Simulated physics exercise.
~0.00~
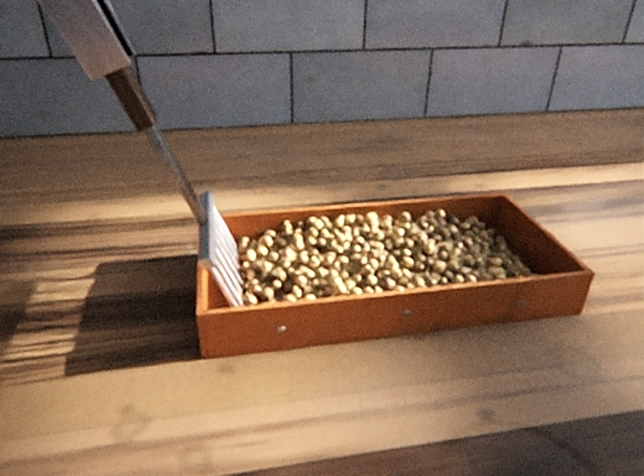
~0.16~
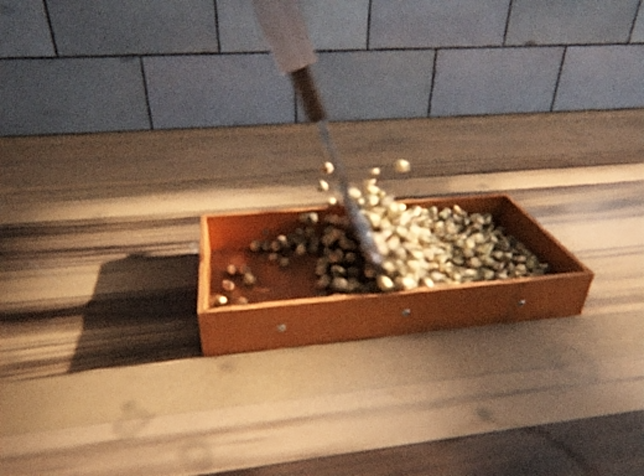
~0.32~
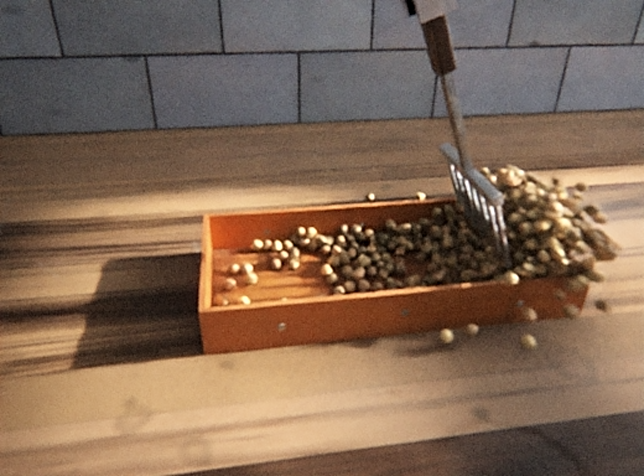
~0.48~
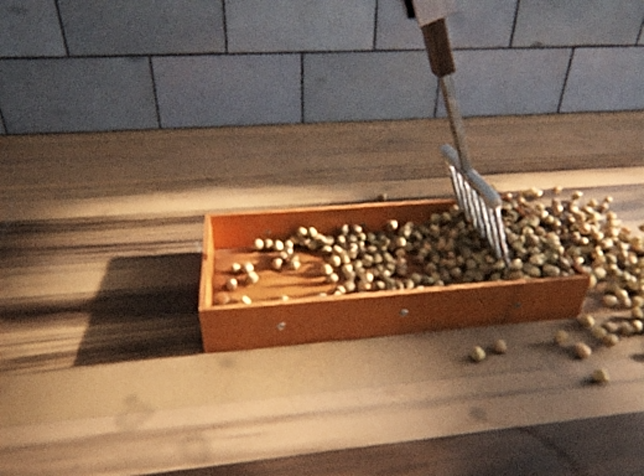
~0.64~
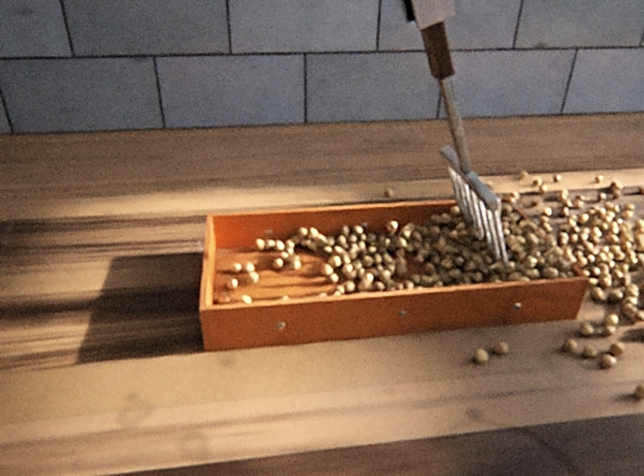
On a wooden counter, a robot arm's fork sweeps chickpeas rightward through an orange tray, spilling some over the far right end.
